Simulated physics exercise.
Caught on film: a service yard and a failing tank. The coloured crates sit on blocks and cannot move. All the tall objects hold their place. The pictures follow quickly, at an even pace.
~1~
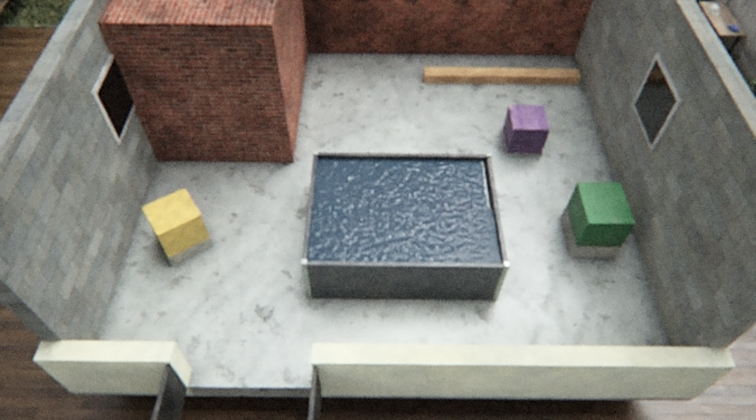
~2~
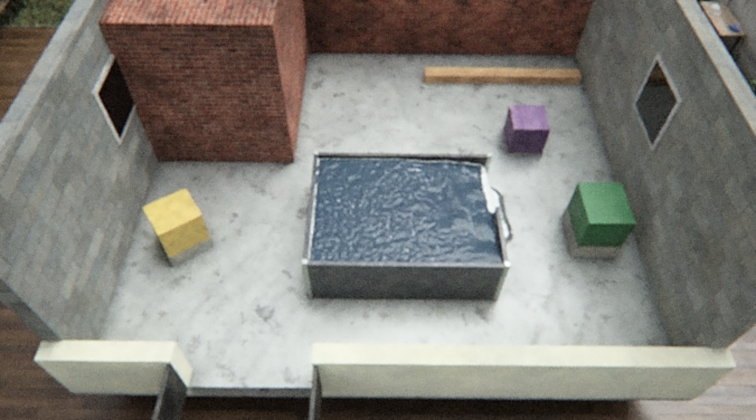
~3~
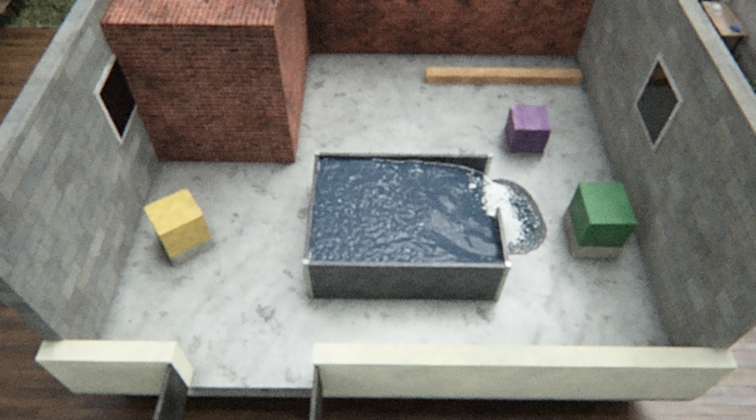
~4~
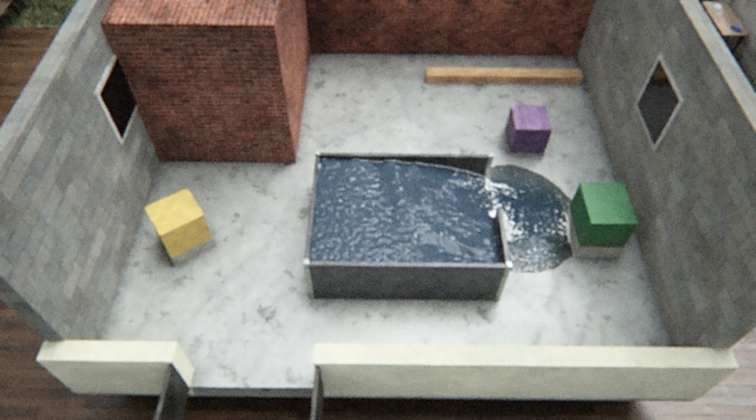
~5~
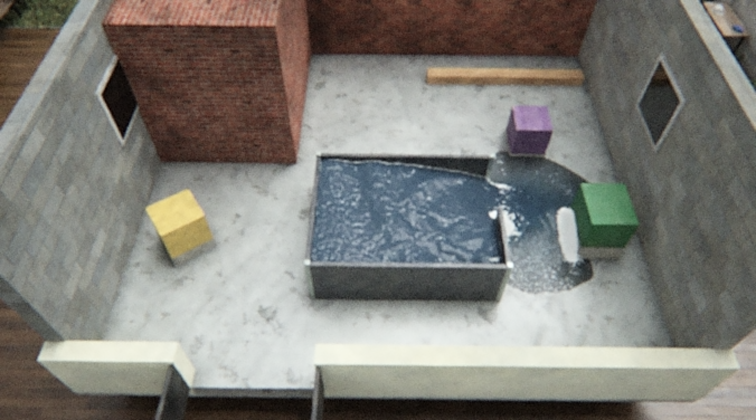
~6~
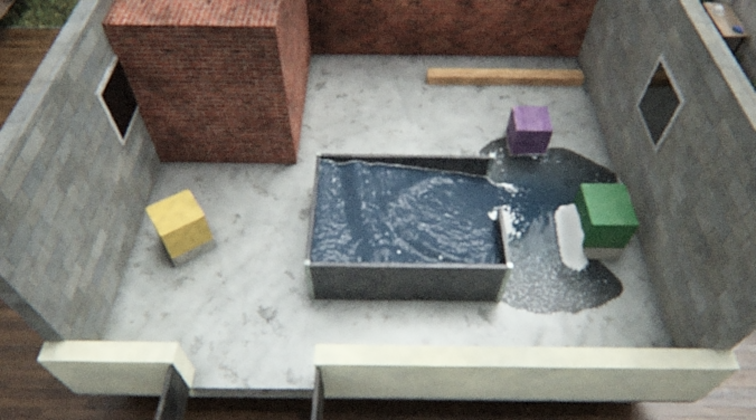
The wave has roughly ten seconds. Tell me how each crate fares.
In the end: The purple crate is wetted; the green crate is wetted; the yellow crate escapes dry.
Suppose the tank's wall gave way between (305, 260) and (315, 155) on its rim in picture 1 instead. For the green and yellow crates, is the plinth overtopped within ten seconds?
One by one: Green remains dry; yellow takes water.
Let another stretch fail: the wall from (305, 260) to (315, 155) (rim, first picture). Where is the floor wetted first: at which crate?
It is the yellow one.
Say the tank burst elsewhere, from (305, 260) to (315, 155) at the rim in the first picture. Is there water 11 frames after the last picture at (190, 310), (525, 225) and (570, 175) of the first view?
One after the other: Under water, no water, no water.
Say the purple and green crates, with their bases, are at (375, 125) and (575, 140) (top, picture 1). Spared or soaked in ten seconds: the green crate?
My reading: Green ends up wet.
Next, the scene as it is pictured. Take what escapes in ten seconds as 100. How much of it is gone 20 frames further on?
Close to 0 %.
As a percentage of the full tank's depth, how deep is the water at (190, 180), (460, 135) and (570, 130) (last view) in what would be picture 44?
Roughly 0, 4 and 14 per cent, in turn.
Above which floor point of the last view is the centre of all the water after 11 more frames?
Roughly at (468, 230).
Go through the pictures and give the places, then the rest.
The first picture shows still water in the open tank at (403, 209).
In the second picture, water pours out at (485, 204) and has run to a hidden place.
In the third picture, the front is at (540, 232), out from the gap at (486, 207).
In the fourth picture, the front is at a hidden place, out from the gap at (486, 208).
In the fifth picture, the front is at a hidden place, out from the gap at (487, 208).
In the sixth picture, the front is at (616, 180), out from the gap at (487, 208).
A moment on, water covers 20 % of the floor; the purple crate water round its plinth, the green crate water round its plinth, the yellow crate not reached.
Next, water covers 30 % of the floor; the purple crate water round its plinth, the green crate water round its plinth, the yellow crate not reached.
Then, water covers 50 % of the floor; the purple crate water round its plinth, the green crate water round its plinth, the yellow crate not reached.
Later, water covers 85 % of the floor; the purple crate water round its plinth, the green crate water round its plinth, the yellow crate water round its plinth.
In the end, water covers 95 % of the floor; the purple crate was topped, the green crate was topped, the yellow crate stayed above the water.
